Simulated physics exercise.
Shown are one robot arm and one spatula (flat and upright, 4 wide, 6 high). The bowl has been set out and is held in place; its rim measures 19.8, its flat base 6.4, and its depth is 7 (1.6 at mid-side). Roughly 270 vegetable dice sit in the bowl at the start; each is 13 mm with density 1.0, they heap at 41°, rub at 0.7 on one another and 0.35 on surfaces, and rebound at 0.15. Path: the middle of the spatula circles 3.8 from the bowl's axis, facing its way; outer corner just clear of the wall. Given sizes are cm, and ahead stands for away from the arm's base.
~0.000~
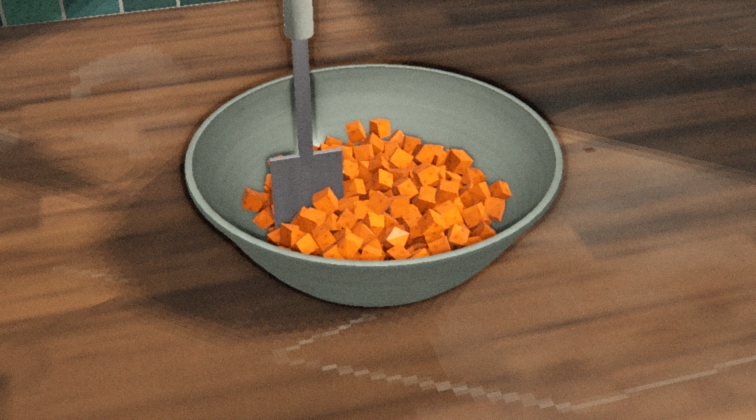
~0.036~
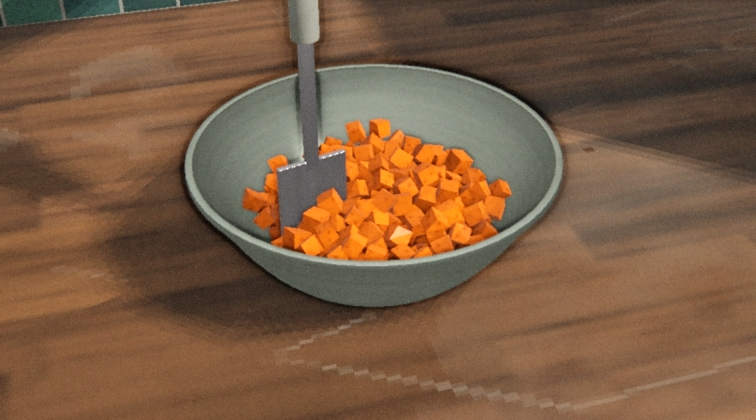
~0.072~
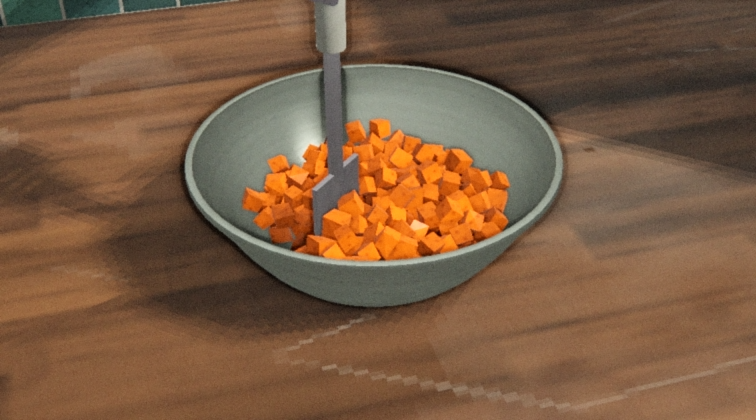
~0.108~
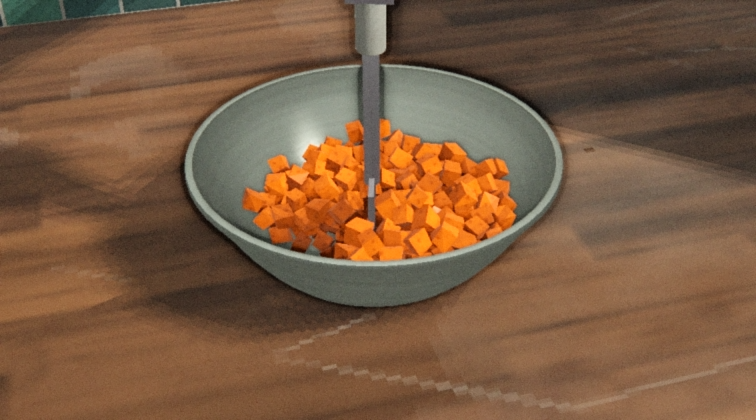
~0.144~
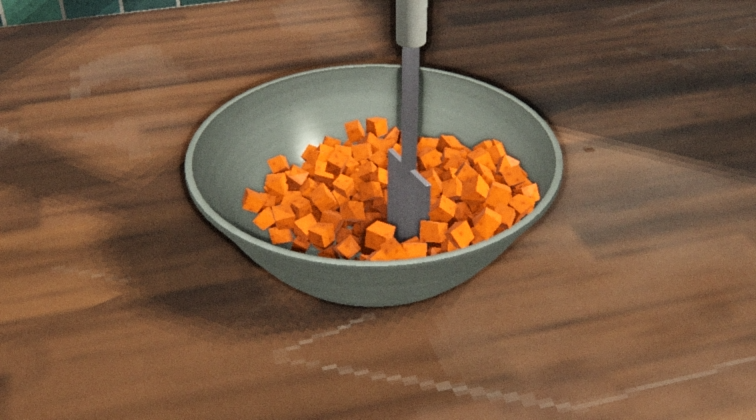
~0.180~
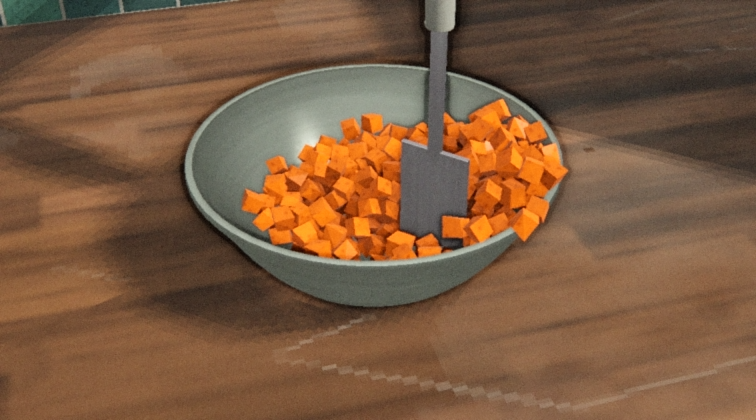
We see a spatula standing in a grayish-green bowl of orange vegetable cubes on a wooden surface; it sweeps from left to right, its blade turning as it goes, and pushes cubes into a heap against the right rim.
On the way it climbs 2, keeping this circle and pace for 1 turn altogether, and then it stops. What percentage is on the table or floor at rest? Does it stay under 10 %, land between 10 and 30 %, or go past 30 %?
It lands between 10 and 30 %.
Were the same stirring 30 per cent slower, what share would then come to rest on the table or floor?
My guess is about 5 per cent.
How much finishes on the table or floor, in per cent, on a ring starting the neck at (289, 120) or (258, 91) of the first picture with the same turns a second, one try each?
Roughly 25 % and 0 %.
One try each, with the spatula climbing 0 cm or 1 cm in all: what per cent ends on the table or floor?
Around 15 percent, then 15 percent.
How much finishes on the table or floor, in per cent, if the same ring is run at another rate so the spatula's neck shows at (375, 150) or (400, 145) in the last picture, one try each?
Some 5 and 10 per cent respectively.
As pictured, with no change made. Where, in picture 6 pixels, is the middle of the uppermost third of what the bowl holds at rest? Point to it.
Centre, approx.: (291, 226).
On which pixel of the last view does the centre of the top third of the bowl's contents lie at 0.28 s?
Around (411, 115).
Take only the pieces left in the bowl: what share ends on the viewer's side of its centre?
Roughly 55 per cent.
After 0.28 s, 217° round, highest piece 10 above the table; 249 in the bowl, 2 on the table or floor, 19 in flight or on the tool.
After 0.38 s, 301° round, highest piece 9 above the table; 240 in the bowl, 23 on the table or floor, 7 in flight or on the tool.
After 0.63 s, 0° round, highest piece 8 above the table; 223 in the bowl, 47 on the table or floor.
After 1.33 s, 0° round, highest piece 8 above the table; 223 in the bowl, 47 on the table or floor.
In the end, 223 in the bowl, 47 on the table or floor. That is 17 % on the table or floor.
